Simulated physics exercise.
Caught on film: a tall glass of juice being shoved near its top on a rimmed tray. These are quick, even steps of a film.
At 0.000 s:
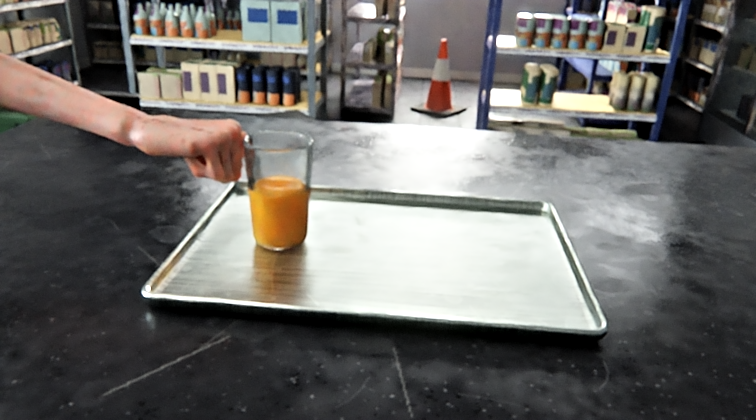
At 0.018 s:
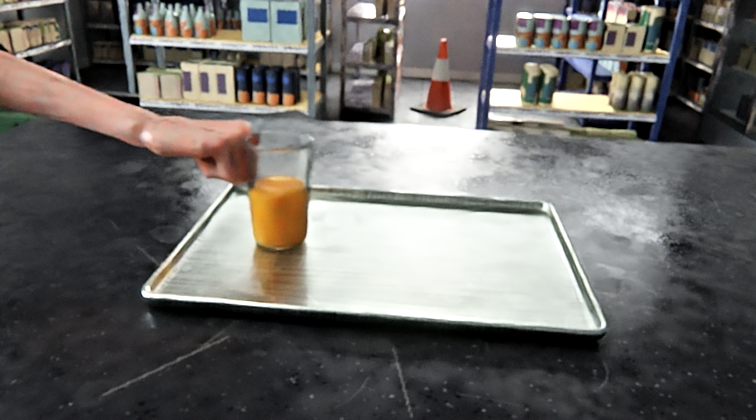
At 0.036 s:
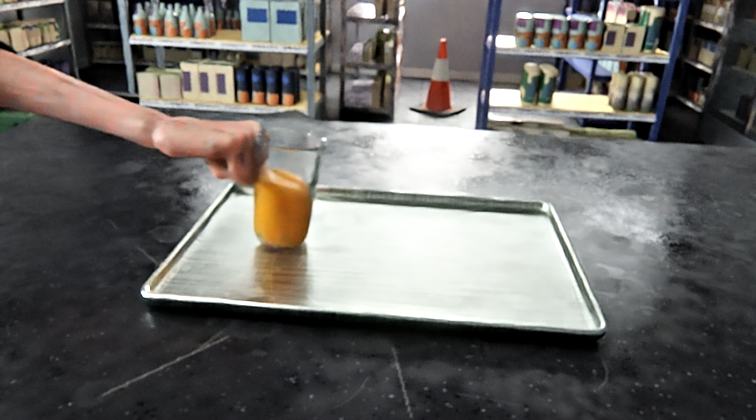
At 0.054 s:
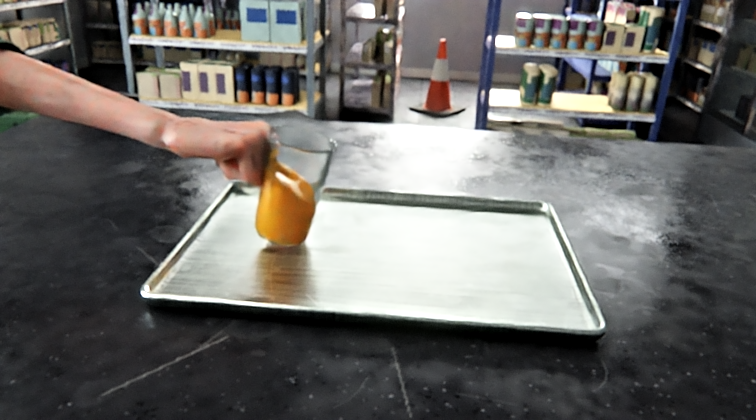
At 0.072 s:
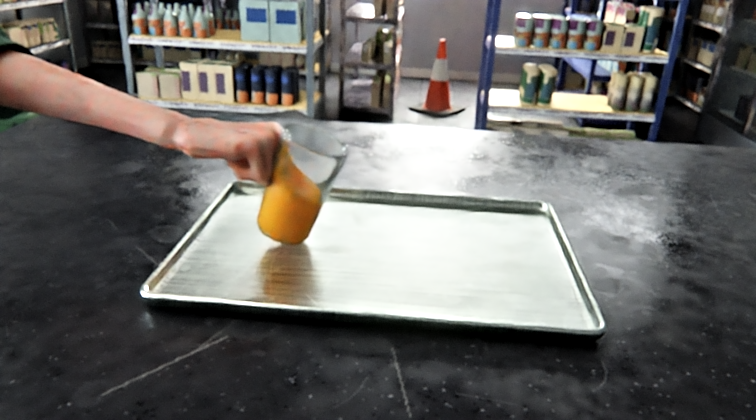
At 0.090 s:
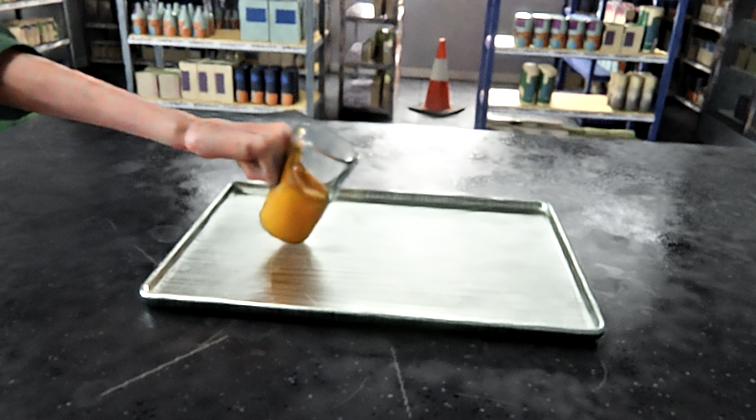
In this clip, a hand at the upper part of a clear glass of orange juice on a rimmed metal tray pushes it rightward, and the glass leans progressively to the right while the juice shifts inside.
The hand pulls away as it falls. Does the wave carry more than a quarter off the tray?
In the end a quarter and more lands beyond the tray.
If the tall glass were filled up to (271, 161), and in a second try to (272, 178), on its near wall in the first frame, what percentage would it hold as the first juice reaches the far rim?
First some 45, then 50 per cent.
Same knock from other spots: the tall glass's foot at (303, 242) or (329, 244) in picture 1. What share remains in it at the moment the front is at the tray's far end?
Near 60 % and 70 %.
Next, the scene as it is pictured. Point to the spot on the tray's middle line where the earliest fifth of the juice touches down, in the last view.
Around (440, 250).
A moment on, the tall glass lies on its side and 100 per cent is in the glass, 0 on the tray and 0 above or beyond its rim.
Next, the tall glass lies on its side and 60 per cent is in the glass, 29 on the tray and 11 above or beyond its rim.
Then the tall glass lies on its side and 29 per cent is in the glass, 58 on the tray and 13 above or beyond its rim.
Later the tall glass lies on its side and 16 per cent is in the glass, 48 on the tray and 36 above or beyond its rim.
At rest 65 per cent is held by tray and glass, 35 is off the tray.
